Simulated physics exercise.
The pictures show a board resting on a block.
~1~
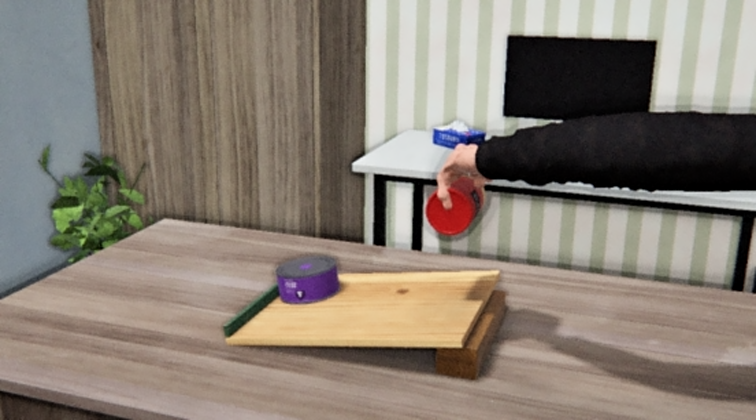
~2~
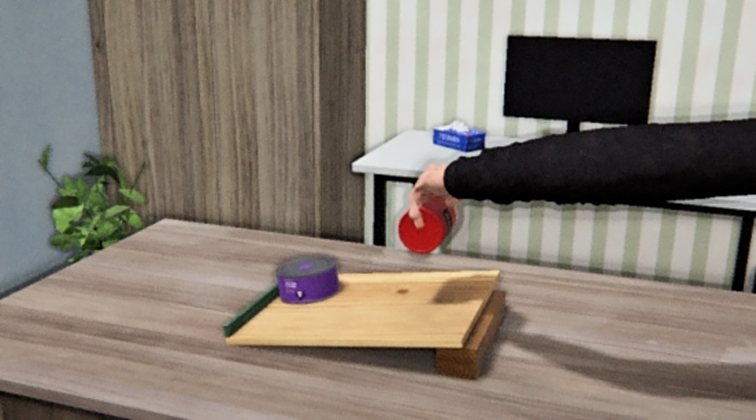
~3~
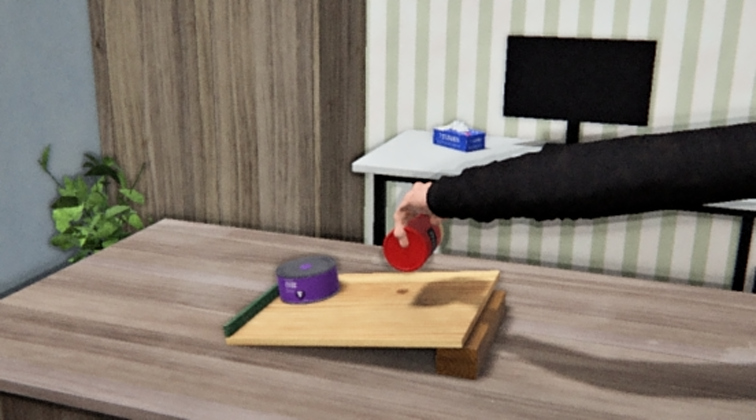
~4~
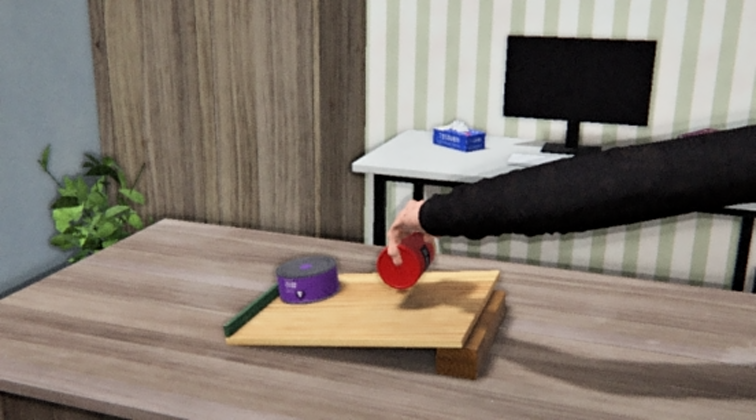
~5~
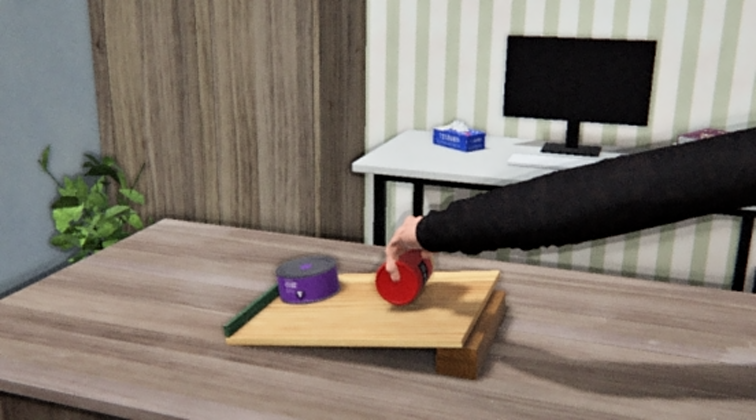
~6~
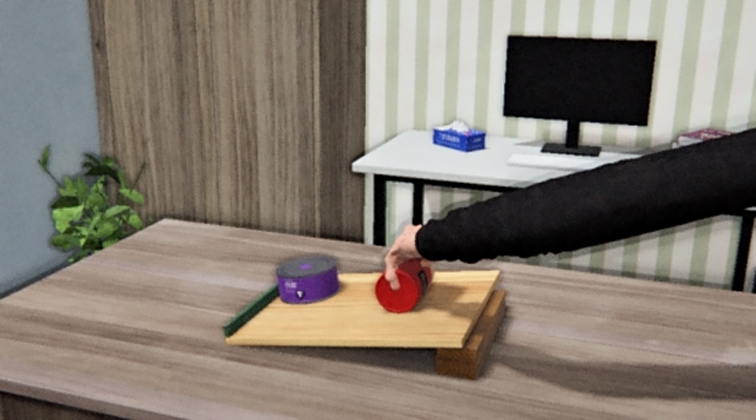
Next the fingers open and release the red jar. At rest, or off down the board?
The red jar goes downhill.
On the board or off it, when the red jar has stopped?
The red jar stops on the board.
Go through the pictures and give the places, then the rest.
Still above its spot; red jar (456, 204); purple tub (308, 280), in the first frame.
Still above its spot; red jar (429, 222); purple tub (308, 280), in the second frame.
Still above its spot; red jar (414, 240); purple tub (308, 280), in the third frame.
Still above its spot; red jar (408, 257); purple tub (308, 280), in the fourth frame.
Still above its spot; red jar (406, 273); purple tub (308, 280), in the fifth frame.
In place under the hand; red jar (405, 282); purple tub (308, 280), in the sixth frame.
Then, 0.50 s past the last view, red jar displaced about its own width near (368, 282).
Then, 0.70 s past the last view, red jar displaced well along near (337, 283).
Finally, moved from the start, red jar; purple tub still in place. Final places as the last picture's camera would see them, red jar near (336, 283). The red jar slides or rolls down.
